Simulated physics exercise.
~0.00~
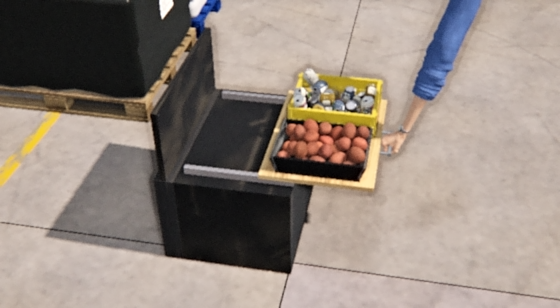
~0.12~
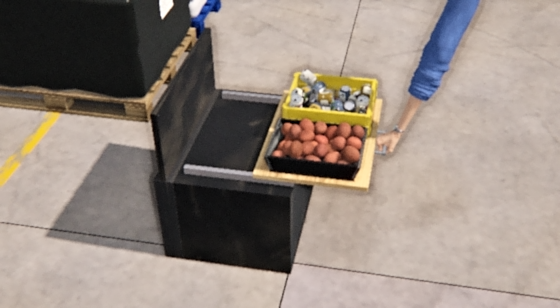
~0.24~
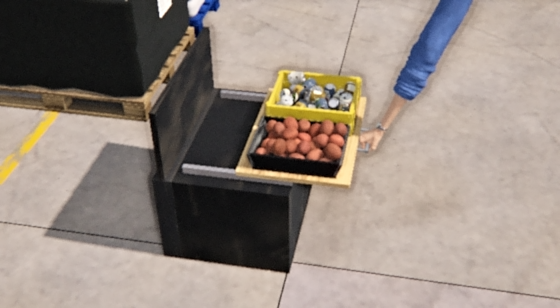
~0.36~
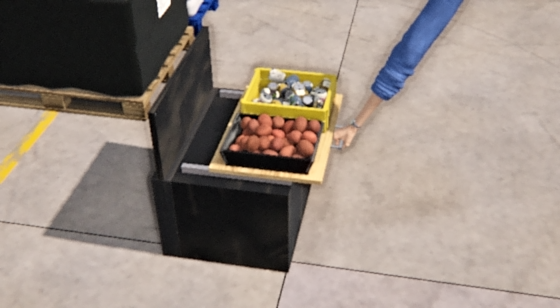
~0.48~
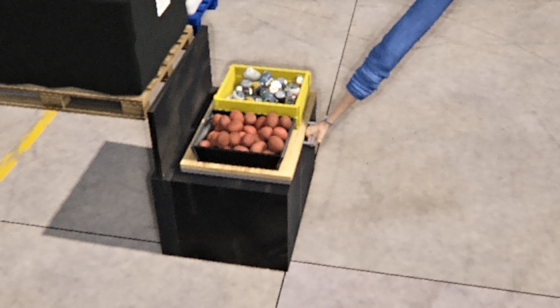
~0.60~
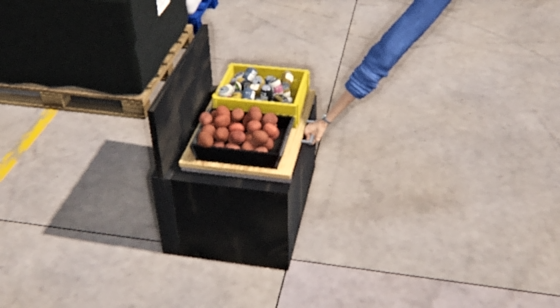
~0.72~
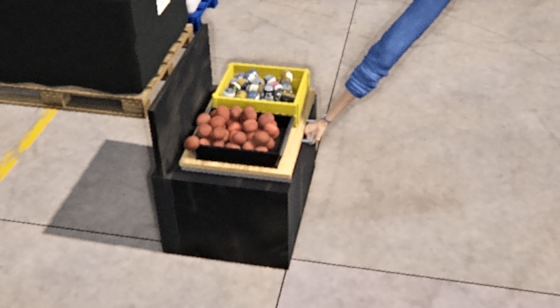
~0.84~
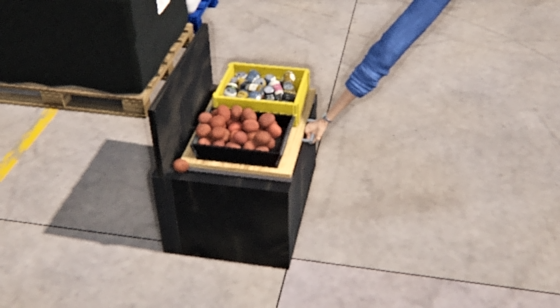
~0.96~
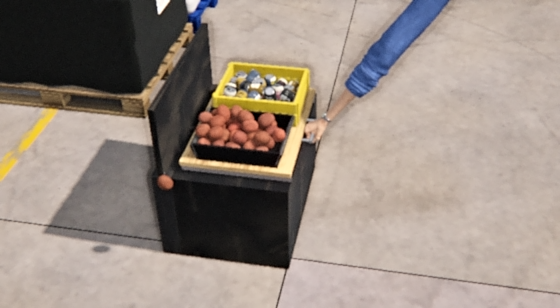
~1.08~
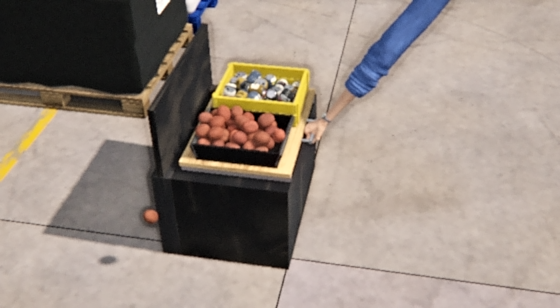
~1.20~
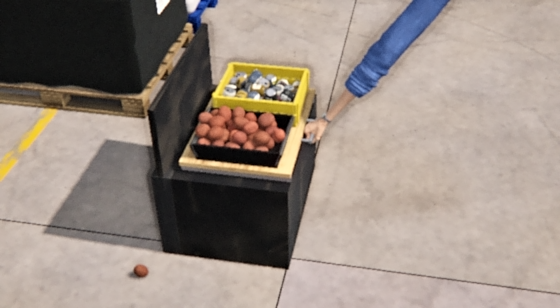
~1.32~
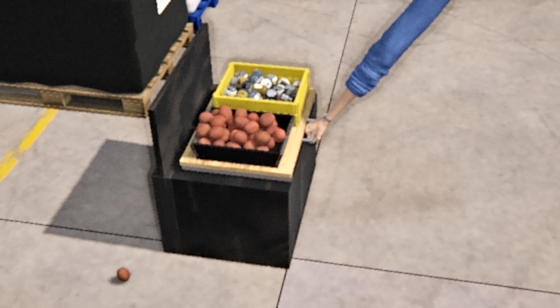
Hand pushing a drawer of red potatoes and small cans shut leftward, one potato tumbling over the edge onto the floor.
